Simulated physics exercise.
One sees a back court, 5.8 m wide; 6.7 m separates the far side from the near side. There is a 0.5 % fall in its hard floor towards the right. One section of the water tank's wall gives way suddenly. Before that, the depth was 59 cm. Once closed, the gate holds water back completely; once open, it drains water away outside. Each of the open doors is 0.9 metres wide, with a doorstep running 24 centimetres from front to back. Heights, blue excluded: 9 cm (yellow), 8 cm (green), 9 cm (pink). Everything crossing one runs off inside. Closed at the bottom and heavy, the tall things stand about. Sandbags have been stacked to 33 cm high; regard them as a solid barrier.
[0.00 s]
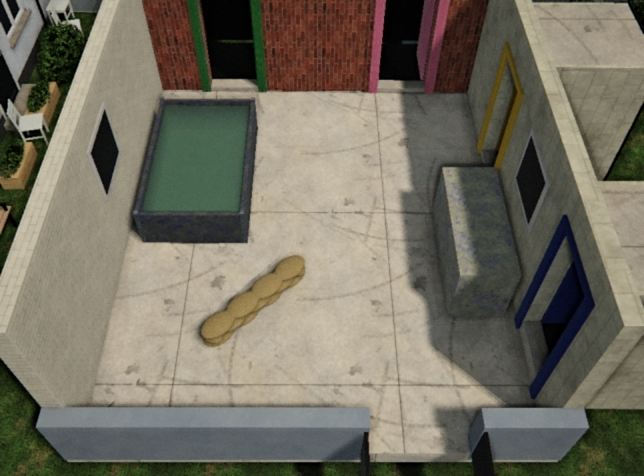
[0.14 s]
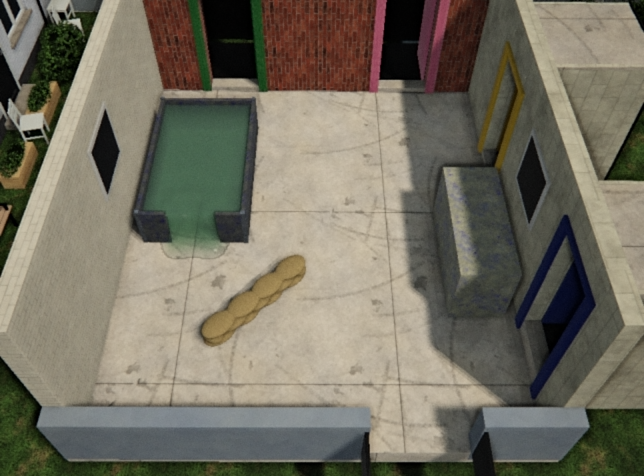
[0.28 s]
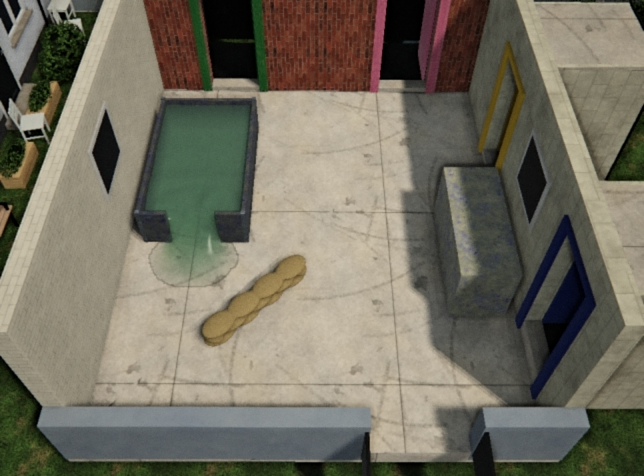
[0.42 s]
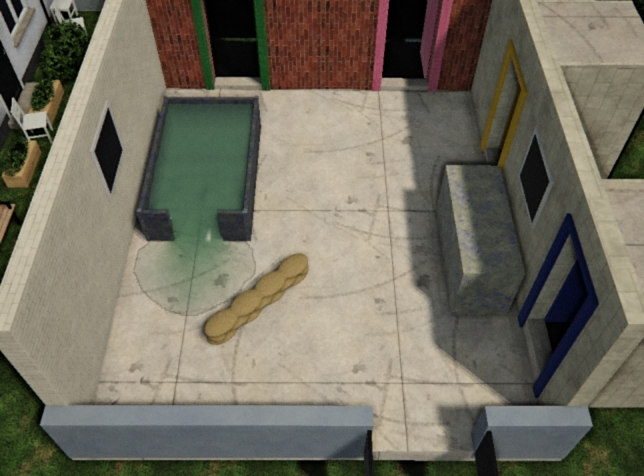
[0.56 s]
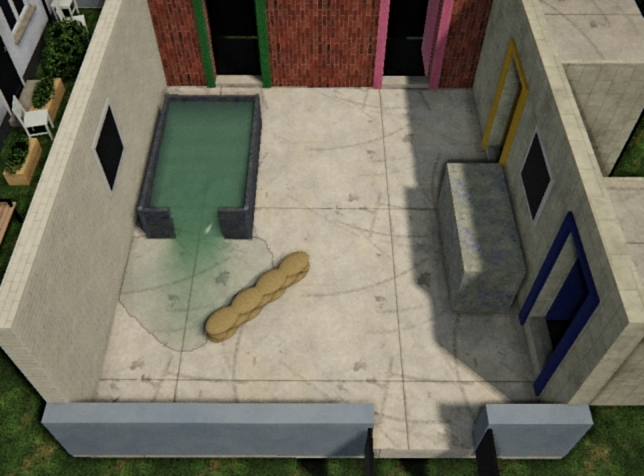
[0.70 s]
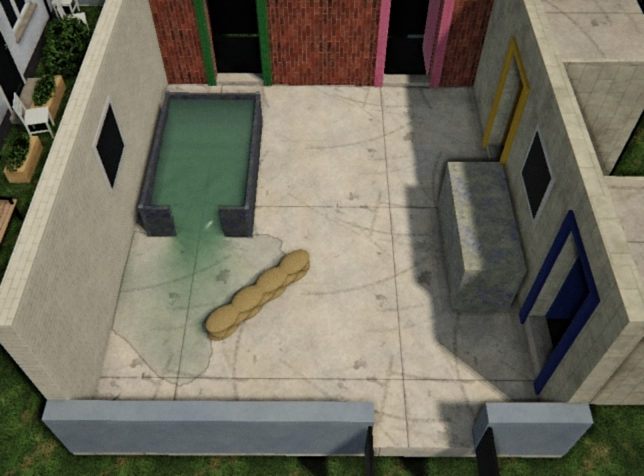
A walled back court with a pale, cracked hard floor is seen from high above, looking down toward a red brick wall at the back. A dark-edged tank of green water stands at the left, with a tan, lumpy barrier lying diagonally near it, a grey block at the right, and green, pink, yellow and blue doorways around. The tank's near wall opens and water pours out, spreading forward and leftward past the barrier, while the view shifts very slightly.
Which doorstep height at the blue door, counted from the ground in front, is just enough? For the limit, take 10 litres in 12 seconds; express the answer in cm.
A height of roughly 13 cm is just enough.
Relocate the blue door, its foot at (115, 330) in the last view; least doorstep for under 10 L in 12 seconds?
Roughly 19 cm, give or take.
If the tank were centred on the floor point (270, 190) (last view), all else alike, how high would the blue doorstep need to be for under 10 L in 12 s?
Roughly 11.5 cm is needed.
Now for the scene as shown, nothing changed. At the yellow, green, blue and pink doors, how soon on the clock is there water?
Arrival times - yellow: 6.0 s; green: 7.0 s; blue: 4.0 s; pink: 6.0 s.
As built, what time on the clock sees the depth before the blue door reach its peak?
Around 4.5 s, give or take.
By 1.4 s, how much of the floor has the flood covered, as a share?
The wet part is about 15 per cent.
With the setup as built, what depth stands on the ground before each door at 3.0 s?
Depths in cm: Yellow 0, green 0, blue 0, pink 0.
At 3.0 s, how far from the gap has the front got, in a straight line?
Distance from gap: Approx. 4.2 m.
After 1.4 s water covers 15 % of the floor, deepest (36 cm) near (90, 426); it has not reached the blue door.
After 3.0 s water covers 35 % of the floor, deepest (34 cm) near (118, 426); it has not reached the blue door.
After 12.0 s water covers 95 % of the floor, deepest (9 cm) near (133, 426); 9 cm at the blue door, 0 litres in over its 24 cm doorstep.
At the blue door as built, the water arrived by 4.2 s and peaked near 19 cm at 4.6 s.
Run again over the same 12 s with other heights there, 25 litres in over 11 cm, 3 litres over 15 cm. The limit of 10 litres is kept from about 13 cm up.
